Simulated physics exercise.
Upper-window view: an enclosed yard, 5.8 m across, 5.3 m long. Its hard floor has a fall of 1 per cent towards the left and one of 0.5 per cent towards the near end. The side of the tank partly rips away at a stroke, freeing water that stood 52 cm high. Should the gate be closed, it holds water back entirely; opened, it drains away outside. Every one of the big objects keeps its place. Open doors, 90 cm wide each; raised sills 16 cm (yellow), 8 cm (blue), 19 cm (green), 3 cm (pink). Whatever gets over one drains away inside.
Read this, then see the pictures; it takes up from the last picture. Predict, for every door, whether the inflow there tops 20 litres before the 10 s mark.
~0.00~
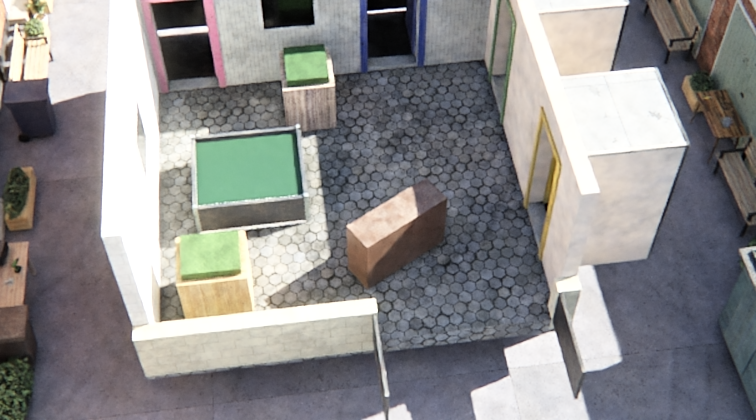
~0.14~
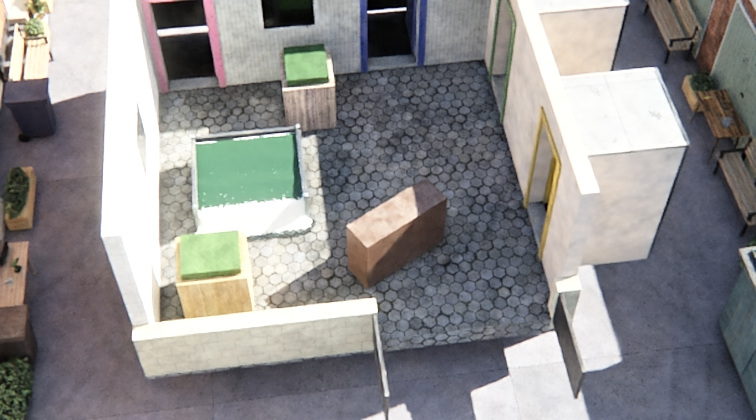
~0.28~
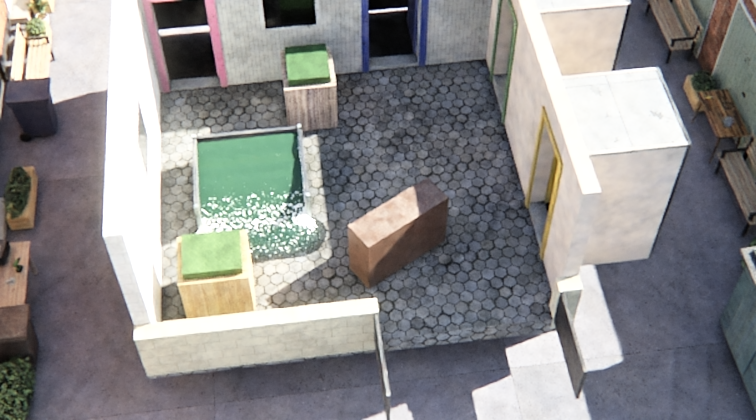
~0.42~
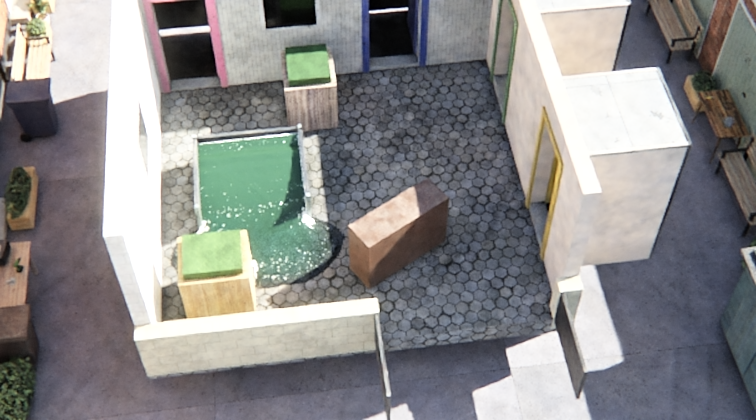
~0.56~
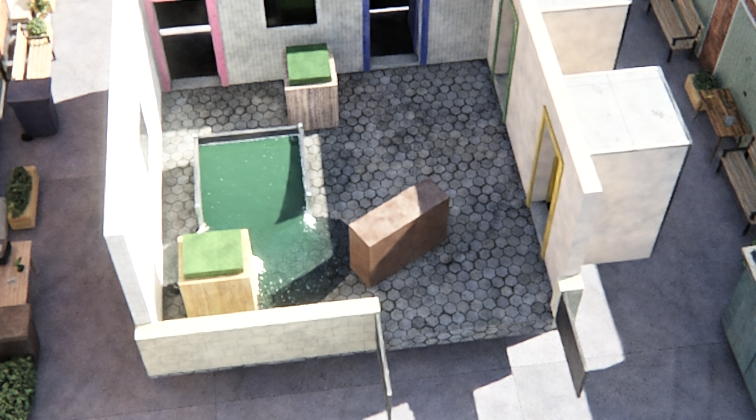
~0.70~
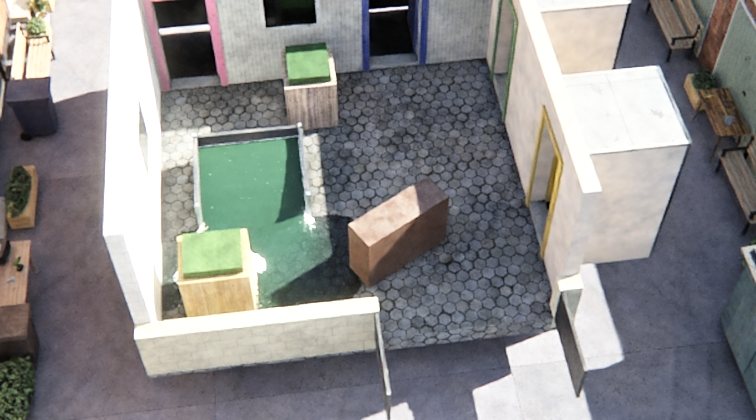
Prediction: At the yellow door it falls short of 20 litres; at the blue door it falls short of 20 litres; at the green door it falls short of 20 litres; at the pink door it tops 20 litres.
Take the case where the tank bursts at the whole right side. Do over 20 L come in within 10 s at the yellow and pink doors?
The yellow door comes out less than that and the pink door less than that.
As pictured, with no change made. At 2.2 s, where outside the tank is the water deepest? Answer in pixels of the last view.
Close to pixel (163, 329).
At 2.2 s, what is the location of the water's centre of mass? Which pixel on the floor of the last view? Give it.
Balance point at about (259, 260).
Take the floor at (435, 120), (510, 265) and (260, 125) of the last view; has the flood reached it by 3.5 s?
Point 1: Unreached; point 2: Reached; point 3: Unreached.
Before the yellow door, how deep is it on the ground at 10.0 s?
Reading: Close to 1.5 cm.
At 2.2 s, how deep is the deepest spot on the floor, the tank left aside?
Max depth: About 29 centimetres.
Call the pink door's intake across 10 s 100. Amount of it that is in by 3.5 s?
Estimate: Around 10 per cent.
After 1.4 s water covers 20 % of the floor and is deepest (33 cm) near (233, 261); yellow door not reached, blue door not reached, green door not reached, pink door not reached.
After 2.2 s water covers 35 % of the floor and is deepest (29 cm) near (163, 329); yellow door not reached, blue door not reached, green door not reached, pink door not reached.
After 3.5 s water covers 50 % of the floor and is deepest (22 cm) near (163, 350); yellow door 7 cm at the sill, 0 L in, blue door not reached, green door not reached, pink door 5 cm at the sill, 9 L in.
After 6.0 s water covers 70 % of the floor and is deepest (10 cm) near (161, 101); yellow door 3 cm at the sill, 0 L in, blue door not reached, green door not reached, pink door 7 cm at the sill, 50 L in.
After 10.0 s water covers 95 % of the floor and is deepest (10 cm) near (163, 350); yellow door 1 cm at the sill, 0 L in, blue door 3 cm at the sill, 0 L in, green door 2 cm at the sill, 0 L in, pink door 4 cm at the sill, 80 L in.
